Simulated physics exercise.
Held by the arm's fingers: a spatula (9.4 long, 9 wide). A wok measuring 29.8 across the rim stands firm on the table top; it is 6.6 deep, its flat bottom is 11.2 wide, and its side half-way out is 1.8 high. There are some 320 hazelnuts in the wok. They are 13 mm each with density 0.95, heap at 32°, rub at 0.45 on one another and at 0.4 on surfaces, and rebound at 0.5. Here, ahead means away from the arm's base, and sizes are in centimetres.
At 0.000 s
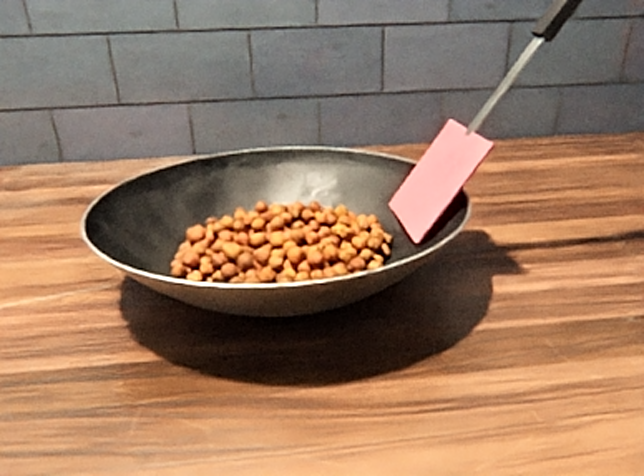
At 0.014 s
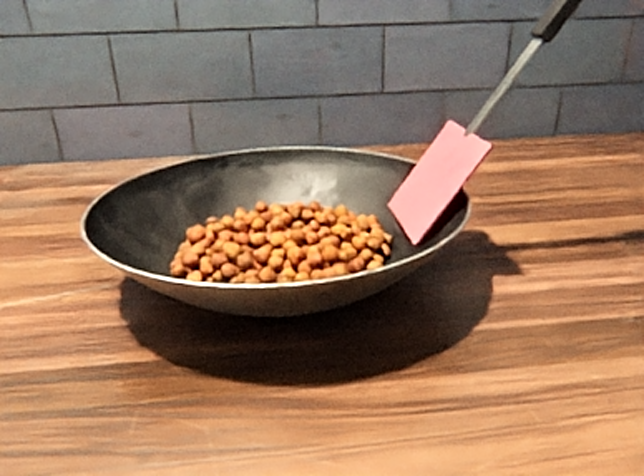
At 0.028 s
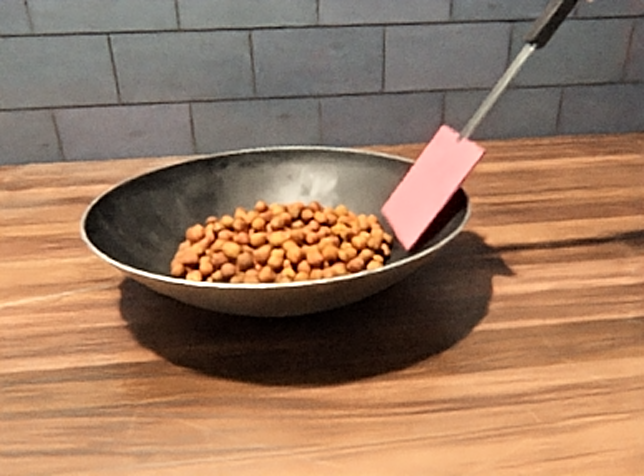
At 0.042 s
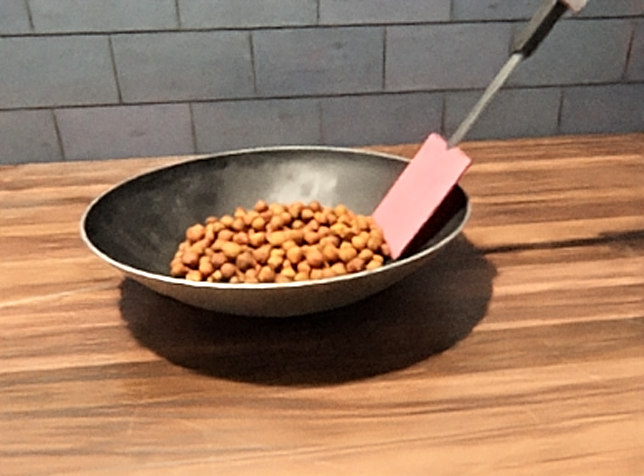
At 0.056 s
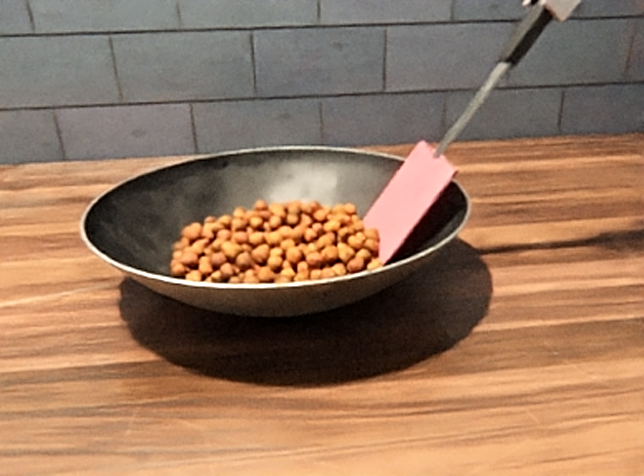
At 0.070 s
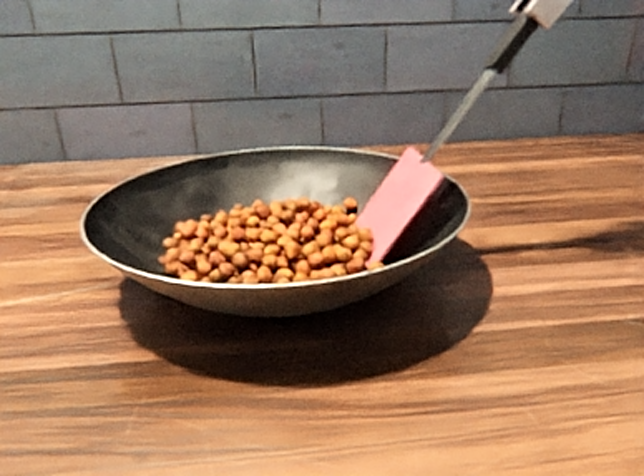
On a wood-grain table top before a grey brick wall, a dark wok holds a heap of hazelnuts, with a tilted pink spatula inside its right side. Held by the arm's fingers, the spatula slides down and left against the heap, pushing the nuts slightly leftward.
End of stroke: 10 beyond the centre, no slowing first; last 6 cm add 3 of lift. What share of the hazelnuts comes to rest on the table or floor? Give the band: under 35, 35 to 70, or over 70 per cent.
Under 35 per cent.
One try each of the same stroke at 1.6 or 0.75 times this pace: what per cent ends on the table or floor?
Roughly 40 percent for the first try, 20 percent for the second.
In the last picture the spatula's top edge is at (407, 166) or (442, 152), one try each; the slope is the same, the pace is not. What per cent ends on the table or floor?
35 % and 10 %.
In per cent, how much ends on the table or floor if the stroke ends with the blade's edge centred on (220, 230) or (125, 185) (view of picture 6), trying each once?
The two tries give near 0 and near 35 in a hundred.
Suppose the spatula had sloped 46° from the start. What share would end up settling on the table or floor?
Around 25 in a hundred.
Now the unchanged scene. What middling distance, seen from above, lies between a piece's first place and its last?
Roughly 5 cm.
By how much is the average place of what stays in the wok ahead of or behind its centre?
I'd put it at roughly 3.5 cm toward the front.
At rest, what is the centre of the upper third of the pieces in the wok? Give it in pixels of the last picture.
It is centred near (195, 243) in the last view.
By 0.15 s, sloping 55°, highest piece 5 above the table; 323 in the wok.
By 0.23 s, sloping 55°, highest piece 6 above the table; 323 in the wok.
By 0.48 s, sloping 55°, highest piece 10 above the table; 244 in the wok, 45 on the table or floor, 34 on the blade or in flight.
By 1.53 s, sloping 55°, highest piece 5 above the table; 244 in the wok, 79 on the table or floor.
Final count, 244 in the wok, 79 on the table or floor. That is 24 % on the table or floor.
